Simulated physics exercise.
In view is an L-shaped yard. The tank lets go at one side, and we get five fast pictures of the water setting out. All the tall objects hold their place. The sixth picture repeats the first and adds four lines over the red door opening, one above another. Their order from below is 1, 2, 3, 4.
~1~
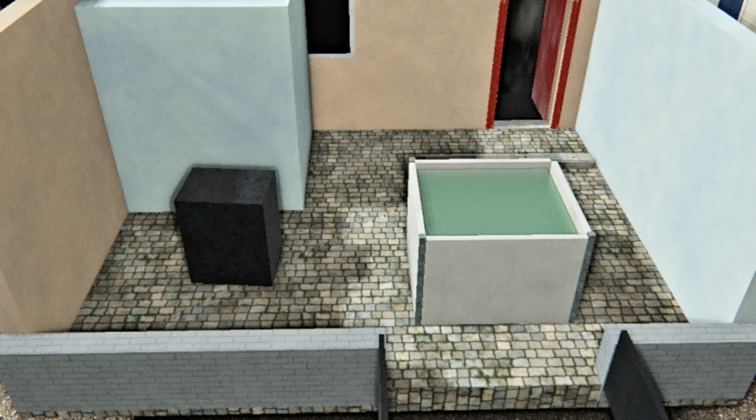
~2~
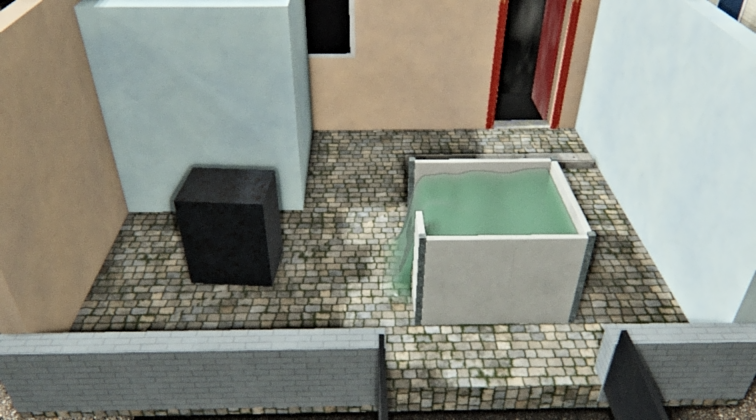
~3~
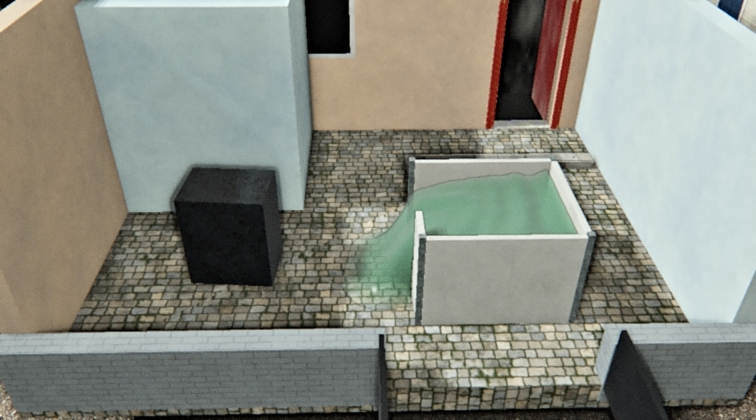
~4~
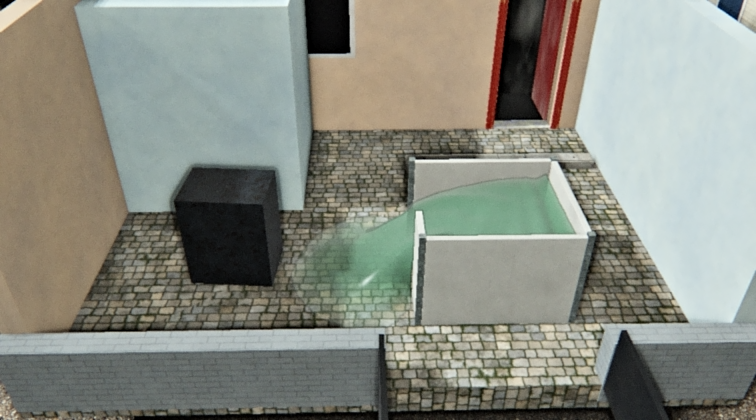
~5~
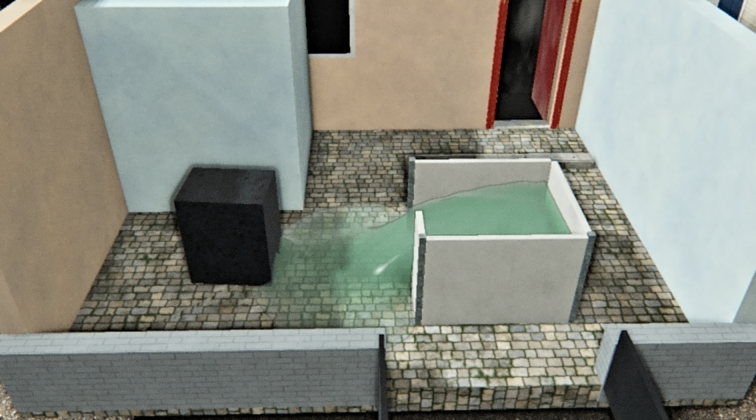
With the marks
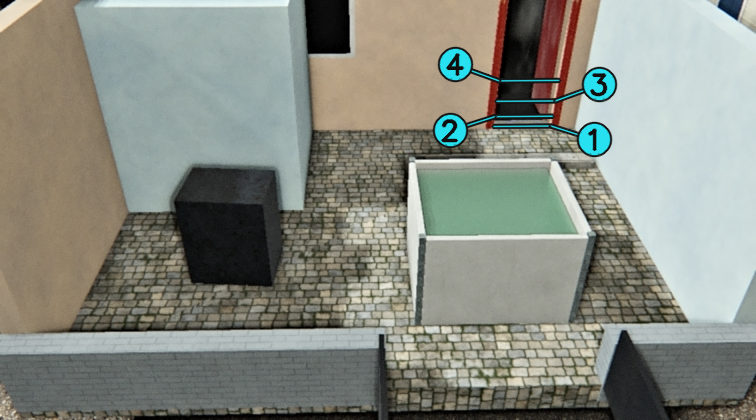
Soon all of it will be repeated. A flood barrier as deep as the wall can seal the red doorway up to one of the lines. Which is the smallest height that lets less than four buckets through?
Height 2 just does it.
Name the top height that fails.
That is height 1.
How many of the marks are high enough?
Three of the four.
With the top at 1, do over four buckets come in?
Yes, that goes wrong.
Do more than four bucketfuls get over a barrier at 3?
No.
In cyan, 1 at (522, 126); 2 at (523, 116); 3 at (526, 101); 4 at (529, 80); from the bottom up 1, 2, 3, 4.
With 1, about 9 bucketfuls get in.
With 2, nothing gets over.
With 3, nothing gets over.
With 4, nothing gets over.
